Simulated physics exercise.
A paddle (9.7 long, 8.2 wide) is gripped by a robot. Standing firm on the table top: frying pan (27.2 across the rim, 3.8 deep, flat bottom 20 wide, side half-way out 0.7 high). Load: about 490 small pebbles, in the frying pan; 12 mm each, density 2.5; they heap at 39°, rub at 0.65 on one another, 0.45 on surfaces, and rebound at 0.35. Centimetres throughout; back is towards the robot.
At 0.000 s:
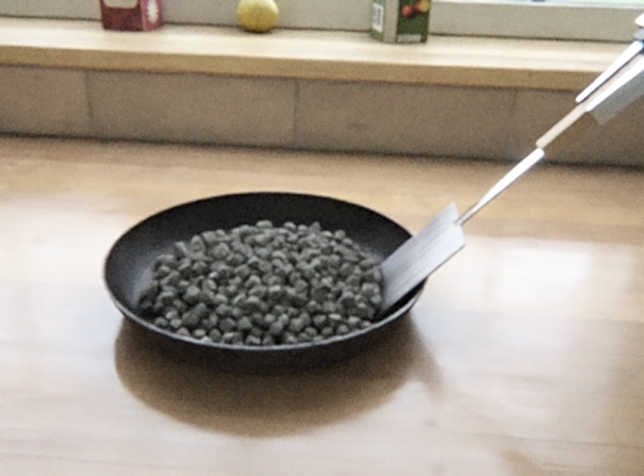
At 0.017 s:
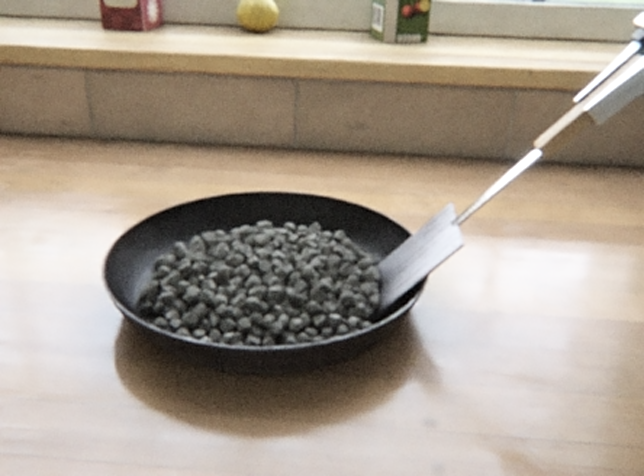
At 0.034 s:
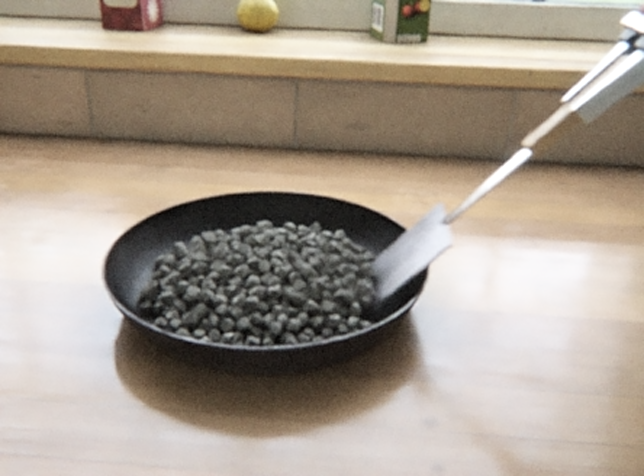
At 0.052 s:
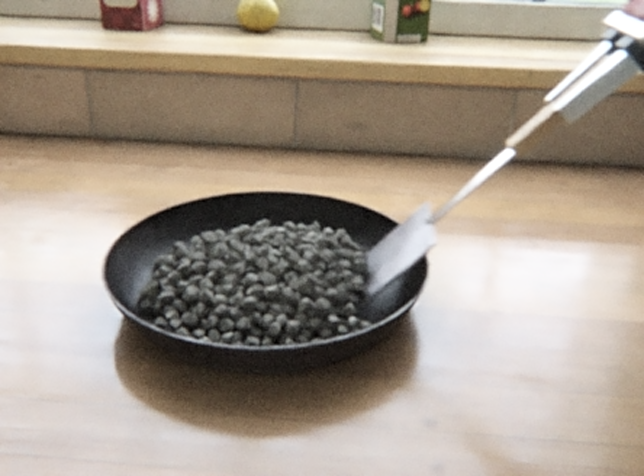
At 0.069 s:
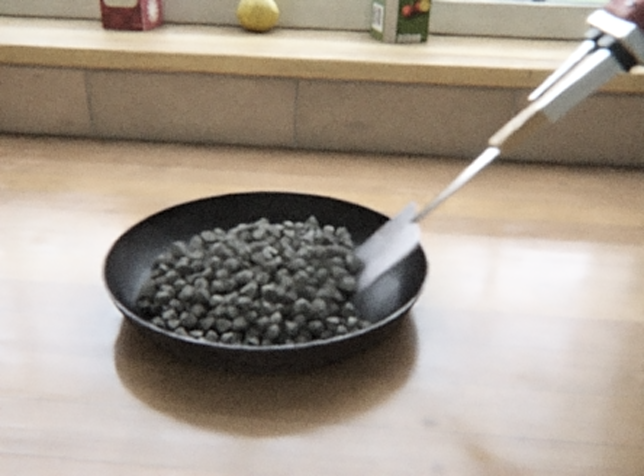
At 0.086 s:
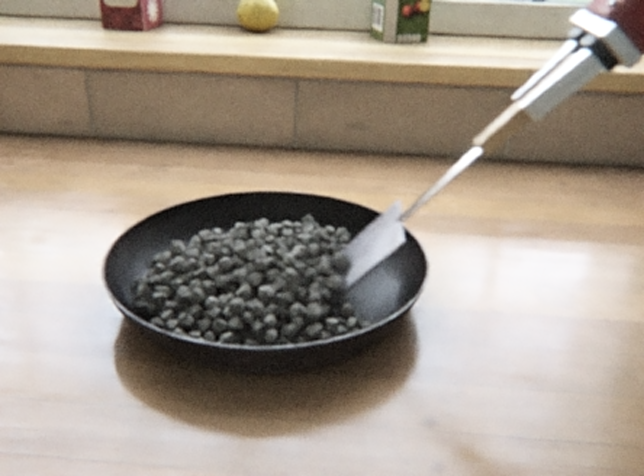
On a wooden table top, a robot's paddle pushes dark pebbles leftward in a frying pan.
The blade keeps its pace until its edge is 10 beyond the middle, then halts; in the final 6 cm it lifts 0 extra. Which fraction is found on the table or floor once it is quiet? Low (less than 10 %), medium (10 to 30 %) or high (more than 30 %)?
On the table or floor the share is medium, 10 to 30 %.
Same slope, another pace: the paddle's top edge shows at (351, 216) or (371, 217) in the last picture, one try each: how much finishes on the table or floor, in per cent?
Some 30 and 25 per cent.
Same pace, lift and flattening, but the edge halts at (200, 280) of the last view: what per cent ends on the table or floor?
Some 0 per cent.
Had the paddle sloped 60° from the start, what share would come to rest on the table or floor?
It would be near 20 per cent.
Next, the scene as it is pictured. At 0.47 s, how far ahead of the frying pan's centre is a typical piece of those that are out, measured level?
Some 16 cm.
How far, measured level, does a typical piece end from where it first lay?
About 5 cm.
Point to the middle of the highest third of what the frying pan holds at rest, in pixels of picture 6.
At about (160, 248).
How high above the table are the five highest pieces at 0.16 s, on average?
Some 5 cm.
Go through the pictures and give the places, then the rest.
In the first picture, paddle top edge at (459, 222), sloping 49°; upper third of the load around (272, 265), from x 145 to 375, top at y 225; 491 in the frying pan.
In the second picture, paddle top edge at (457, 222), sloping 49°; upper third of the load around (272, 265), from x 145 to 375, top at y 225.
In the third picture, paddle top edge at (446, 222), sloping 49°; upper third of the load around (274, 265), from x 145 to 370, top at y 225.
In the fourth picture, paddle top edge at (431, 221), sloping 49°; upper third of the load around (281, 264), from x 145 to 370, top at y 225.
In the fifth picture, paddle top edge at (416, 220), sloping 49°; upper third of the load around (272, 264), from x 145 to 370, top at y 225.
In the sixth picture, paddle top edge at (401, 219), sloping 49°; upper third of the load around (266, 263), from x 140 to 370, top at y 220; 491 in the frying pan.
By 0.16 s, sloping 49°, highest piece 5 above the table; 491 in the frying pan.
By 0.23 s, sloping 49°, highest piece 6 above the table; 491 in the frying pan.
By 0.47 s, sloping 49°, highest piece 6 above the table; 419 in the frying pan, 68 on the table or floor, 4 on the blade or in flight.
By 1.52 s, sloping 49°, highest piece 6 above the table; 416 in the frying pan, 75 on the table or floor.
Final count, 416 in the frying pan, 75 on the table or floor. That is 15 % on the table or floor.
